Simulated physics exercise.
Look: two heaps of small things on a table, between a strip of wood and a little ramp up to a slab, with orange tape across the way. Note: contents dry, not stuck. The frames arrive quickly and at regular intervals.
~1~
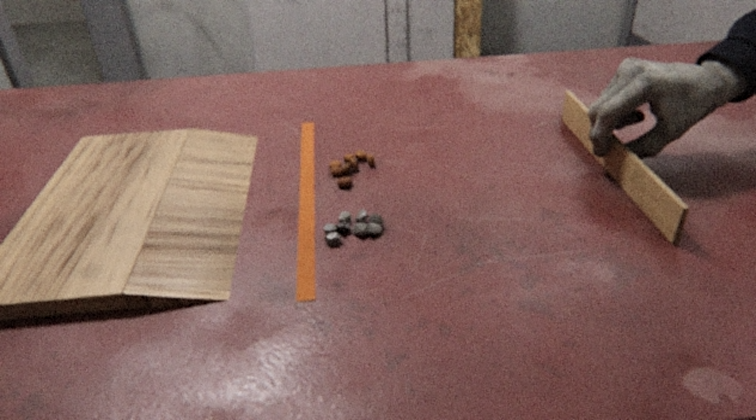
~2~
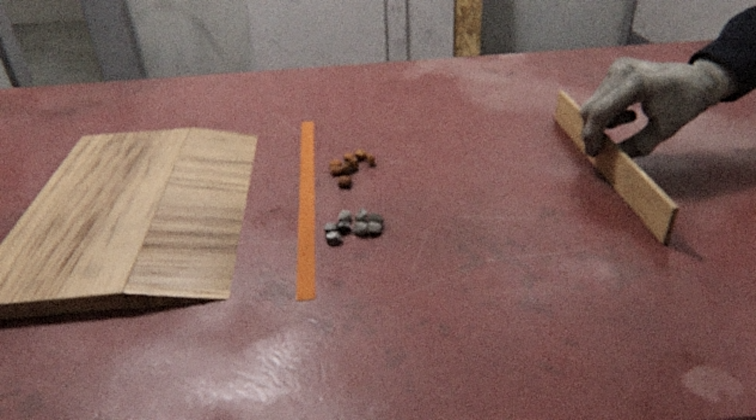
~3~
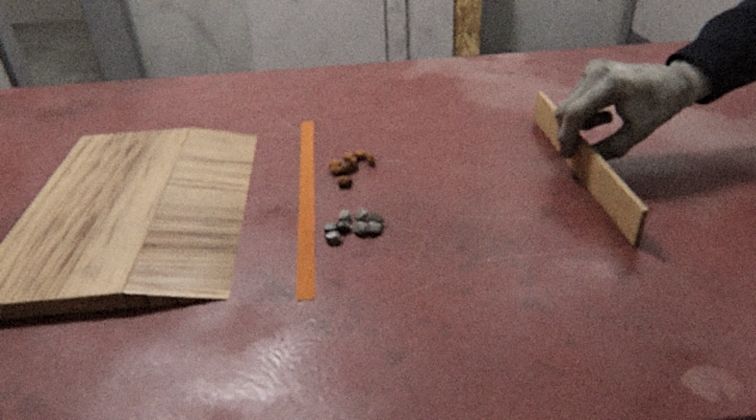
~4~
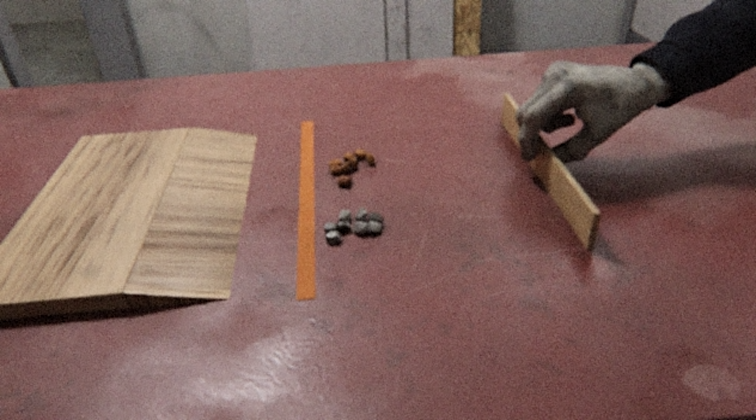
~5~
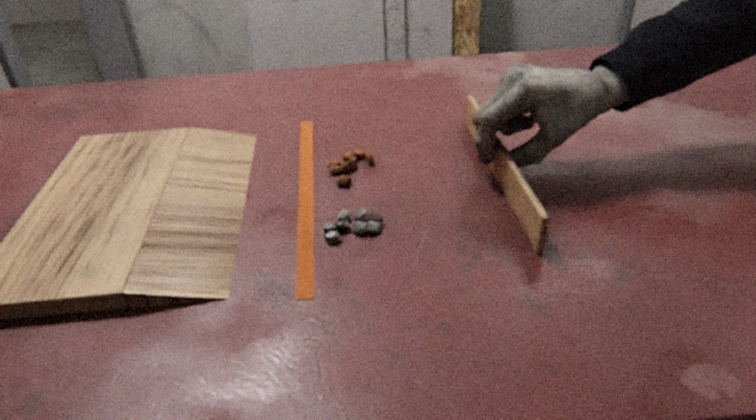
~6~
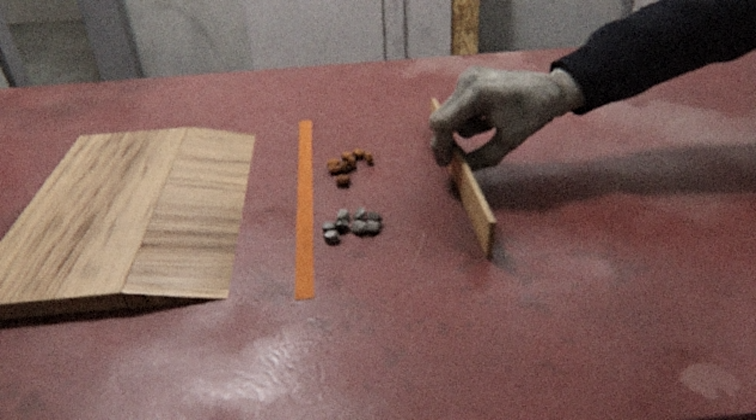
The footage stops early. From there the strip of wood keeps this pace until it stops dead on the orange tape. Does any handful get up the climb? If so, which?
The nearer handful does not; the farther handful does not.
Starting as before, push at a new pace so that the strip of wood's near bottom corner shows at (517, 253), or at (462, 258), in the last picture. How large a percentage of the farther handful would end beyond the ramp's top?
Try 1: About 0 percent. Try 2: About 0 percent.
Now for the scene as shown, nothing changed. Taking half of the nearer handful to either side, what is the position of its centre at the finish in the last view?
Near (229, 229).
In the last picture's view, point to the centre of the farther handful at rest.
Its middle ends up near (242, 169).
Then, 0.13 s later than the last frame, strip of wood still moving, near (362, 156); nearer handful every one short of the ramp; farther handful every one short of the ramp.
Then, 0.27 s later than the last frame, strip of wood stopped at the orange tape; nearer handful every one short of the ramp; farther handful every one short of the ramp.
Then, 0.55 s later than the last frame, strip of wood stopped at the orange tape; nearer handful the larger part on the ramp, roughly a quarter short of the ramp; farther handful roughly two thirds on the ramp, roughly a third short of the ramp.
When it is over, strip of wood stopped at the orange tape; nearer handful not one past the top, the larger part on the ramp, roughly a quarter short of the ramp; farther handful not one past the top, roughly two thirds on the ramp, roughly a third short of the ramp.
